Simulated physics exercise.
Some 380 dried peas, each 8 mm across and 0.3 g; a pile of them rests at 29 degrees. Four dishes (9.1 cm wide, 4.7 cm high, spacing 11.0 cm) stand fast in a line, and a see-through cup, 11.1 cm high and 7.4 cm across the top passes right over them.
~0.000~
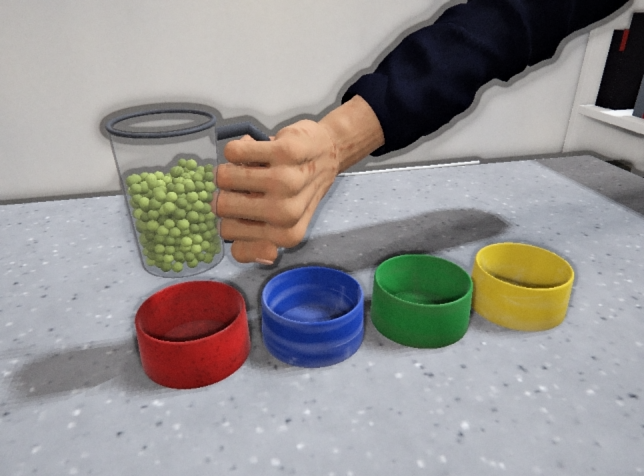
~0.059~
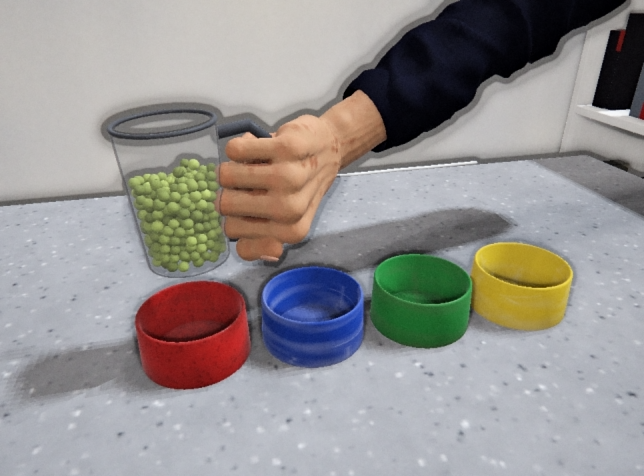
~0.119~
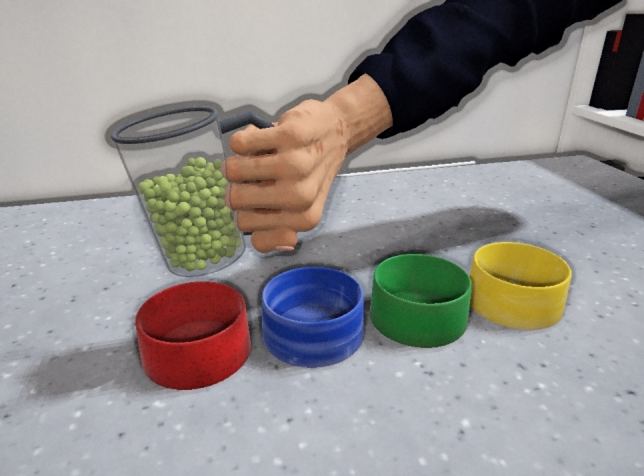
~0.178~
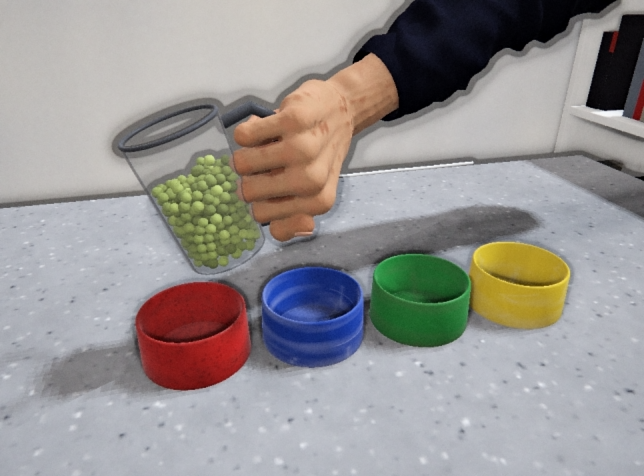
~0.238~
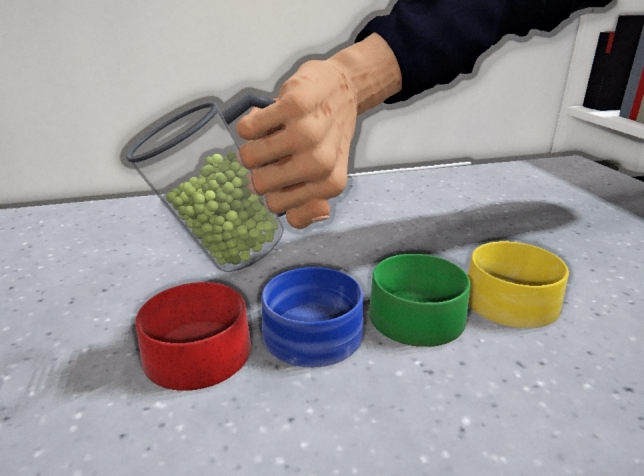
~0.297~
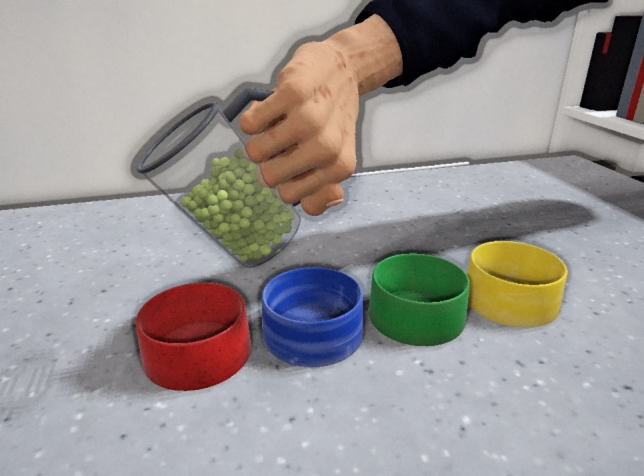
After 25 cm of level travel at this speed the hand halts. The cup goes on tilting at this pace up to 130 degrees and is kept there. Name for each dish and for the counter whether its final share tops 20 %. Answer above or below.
Red dish: Below; blue dish: Above; green dish: Below; yellow dish: Below; on the counter: Below.
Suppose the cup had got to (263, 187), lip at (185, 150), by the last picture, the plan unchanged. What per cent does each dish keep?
Red 0, blue 0, green 80, yellow 0.
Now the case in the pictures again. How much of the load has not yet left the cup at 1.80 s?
About 0 per cent.
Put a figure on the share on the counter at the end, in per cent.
Some 0 per cent.
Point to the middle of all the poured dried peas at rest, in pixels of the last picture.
Near (312, 310).
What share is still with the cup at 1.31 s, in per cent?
Some 0 per cent of the load.
After 0.91 s, tilt 123 degrees; cup holds 85 %, blue 10 %.
After 1.31 s, tilt 130 degrees; cup holds 0 %, blue 95 %.
Then, at 1.80 s, tilt 130 degrees; cup holds 0 %, blue 95 %.
At rest (2.1 s), red 0 %, blue 95 %, green 0 %, yellow 0 %, counter 0 %.
